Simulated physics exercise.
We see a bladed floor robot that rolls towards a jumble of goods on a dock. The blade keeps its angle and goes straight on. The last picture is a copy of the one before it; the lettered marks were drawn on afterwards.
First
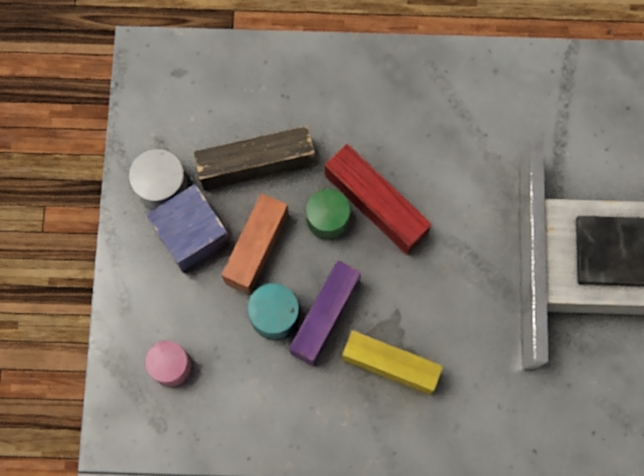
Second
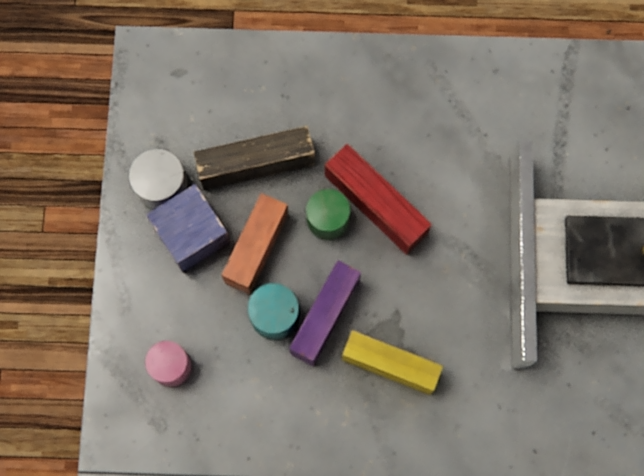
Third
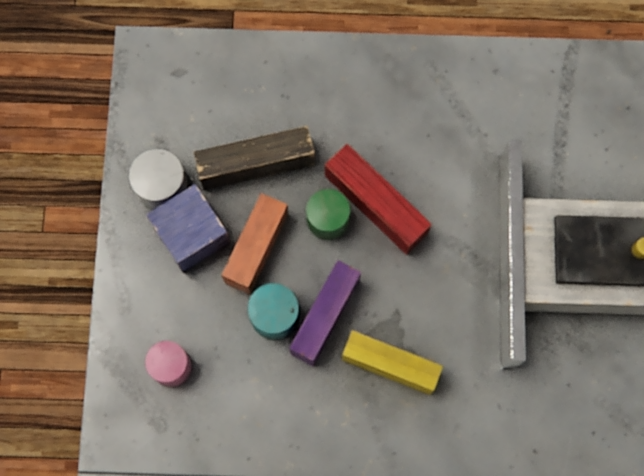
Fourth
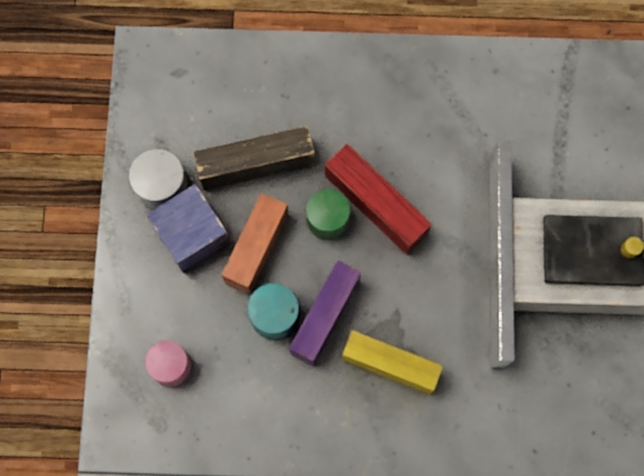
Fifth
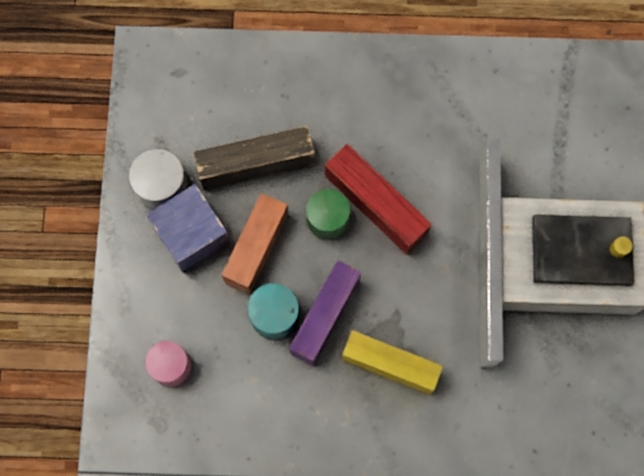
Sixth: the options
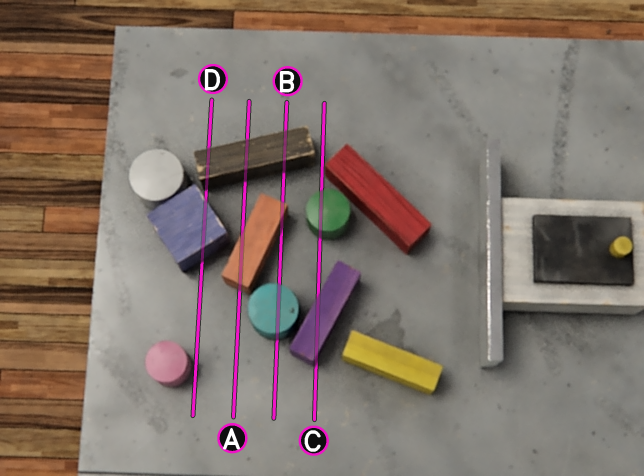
A bladed robot rolled slowly left across the gray surface, moving only a short way toward a scattered jumble of colored bars, round canisters and a blue crate, which all stayed still.
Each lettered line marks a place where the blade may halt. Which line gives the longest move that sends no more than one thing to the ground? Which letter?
D is the last line within the limit.
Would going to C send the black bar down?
No.
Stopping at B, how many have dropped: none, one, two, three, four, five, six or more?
In all, none.
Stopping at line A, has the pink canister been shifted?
No.
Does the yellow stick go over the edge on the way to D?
No.
On the marked copy, A at (242, 253); B at (281, 254); C at (320, 255); D at (203, 252).
With D. Early on, robot (469, 246); yellow stick (377, 377); black bar (250, 150).
Further on, robot (364, 243); white canister (148, 183); blue crate (153, 243).
At the end, robot (283, 241); white canister (115, 162); blue crate (115, 264); none fallen.
As for the rest, A is within the limit but short; B is within the limit but short; C is within the limit but short.
